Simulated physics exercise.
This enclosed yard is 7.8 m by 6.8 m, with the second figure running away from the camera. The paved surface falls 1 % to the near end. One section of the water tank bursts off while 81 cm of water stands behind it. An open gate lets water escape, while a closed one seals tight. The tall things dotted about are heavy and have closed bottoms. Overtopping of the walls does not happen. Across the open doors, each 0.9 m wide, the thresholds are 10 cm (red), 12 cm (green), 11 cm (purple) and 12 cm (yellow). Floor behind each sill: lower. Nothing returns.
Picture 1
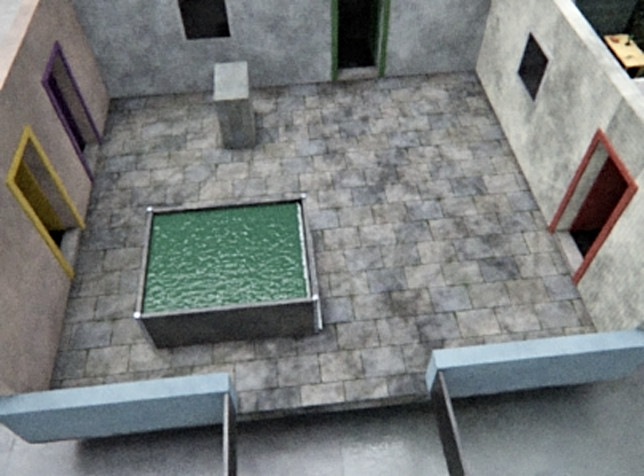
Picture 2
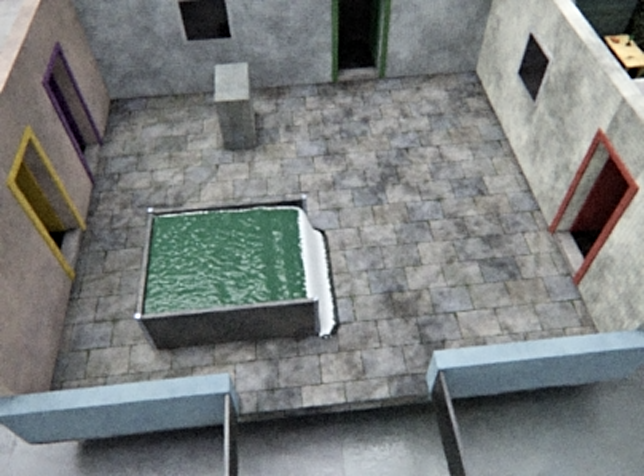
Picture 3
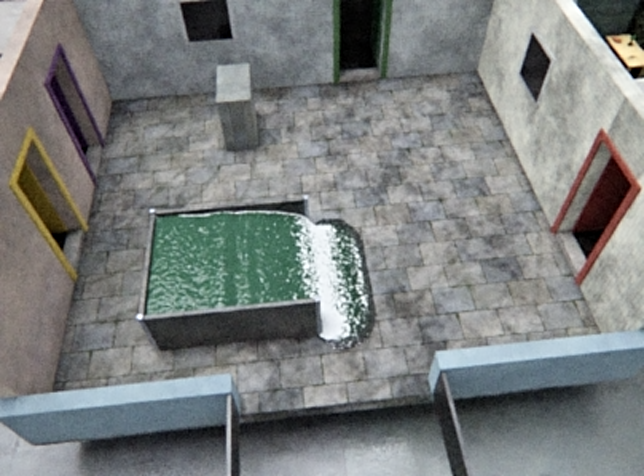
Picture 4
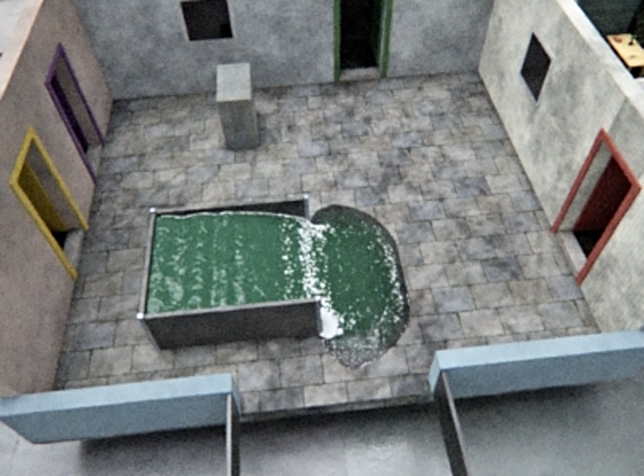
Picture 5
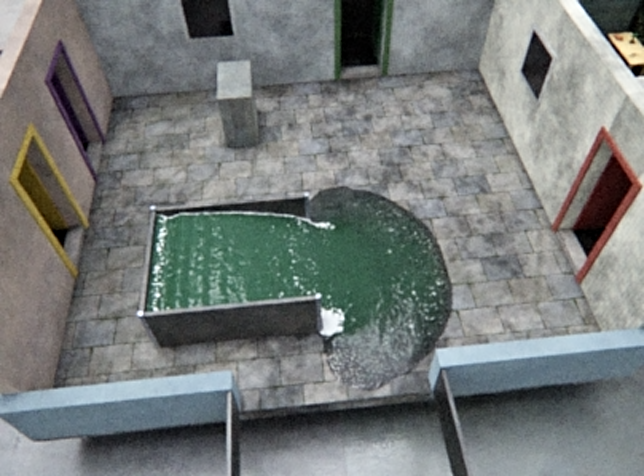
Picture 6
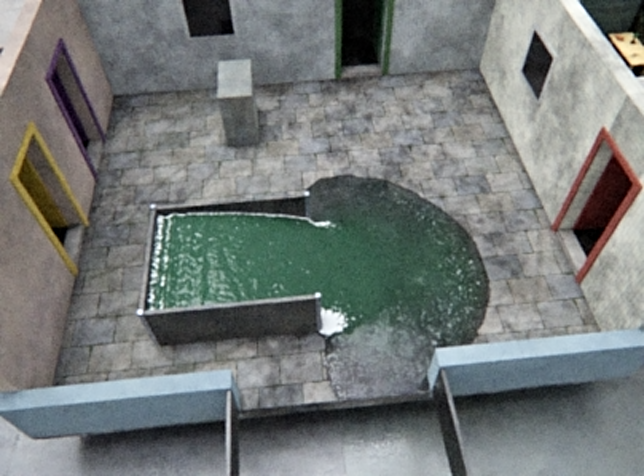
The footage shows a walled, paved yard with coloured doorways and a tank of green water; the tank's right side gives way, and water pours out with white foam, spreading across the paving in a widening rounded pool.
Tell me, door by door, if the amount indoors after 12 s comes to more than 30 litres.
As I see it, red door: Outstrips the figure. Green door: Lags behind the figure. Purple door: Lags behind the figure. Yellow door: Lags behind the figure.
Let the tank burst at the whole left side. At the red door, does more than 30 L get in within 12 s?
Measured against that limit, the red door stays within it.
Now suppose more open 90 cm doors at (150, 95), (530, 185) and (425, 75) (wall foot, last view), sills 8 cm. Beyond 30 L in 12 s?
In turn: Below, above, over.
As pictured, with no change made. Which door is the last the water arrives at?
Yellow.
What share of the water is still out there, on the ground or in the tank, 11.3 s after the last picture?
Roughly 76 percent.
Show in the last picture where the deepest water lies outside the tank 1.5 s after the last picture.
Near (600, 344).
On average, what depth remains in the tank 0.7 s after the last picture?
The mean depth is some 42 cm.
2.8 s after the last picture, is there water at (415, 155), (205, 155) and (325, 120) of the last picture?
Well, the first is drenched, the next untouched by it, the last untouched by it.
Then, 0.7 s after the last picture water covers 35 % of the floor and is deepest (34 cm) near (329, 294); red door 17 cm at the sill, 35 L in, green door not reached, purple door not reached, yellow door not reached.
Then, 1.5 s after the last picture water covers 40 % of the floor and is deepest (50 cm) near (600, 344); red door 34 cm at the sill, 158 L in, green door not reached, purple door not reached, yellow door not reached.
Then, 2.8 s after the last picture water covers 40 % of the floor and is deepest (28 cm) near (477, 72); red door 26 cm at the sill, 351 L in, green door not reached, purple door not reached, yellow door not reached.
Then, 6.3 s after the last picture water covers 65 % of the floor and is deepest (16 cm) near (261, 110); red door 10 cm at the sill, 427 L in, green door 11 cm at the sill, 1 L in, purple door not reached, yellow door not reached.
Then, 11.3 s after the last picture water covers 90 % of the floor and is deepest (10 cm) near (181, 234); red door 6 cm at the sill, 428 L in, green door 4 cm at the sill, 1 L in, purple door 5 cm at the sill, 0 L in, yellow door 9 cm at the sill, 0 L in.
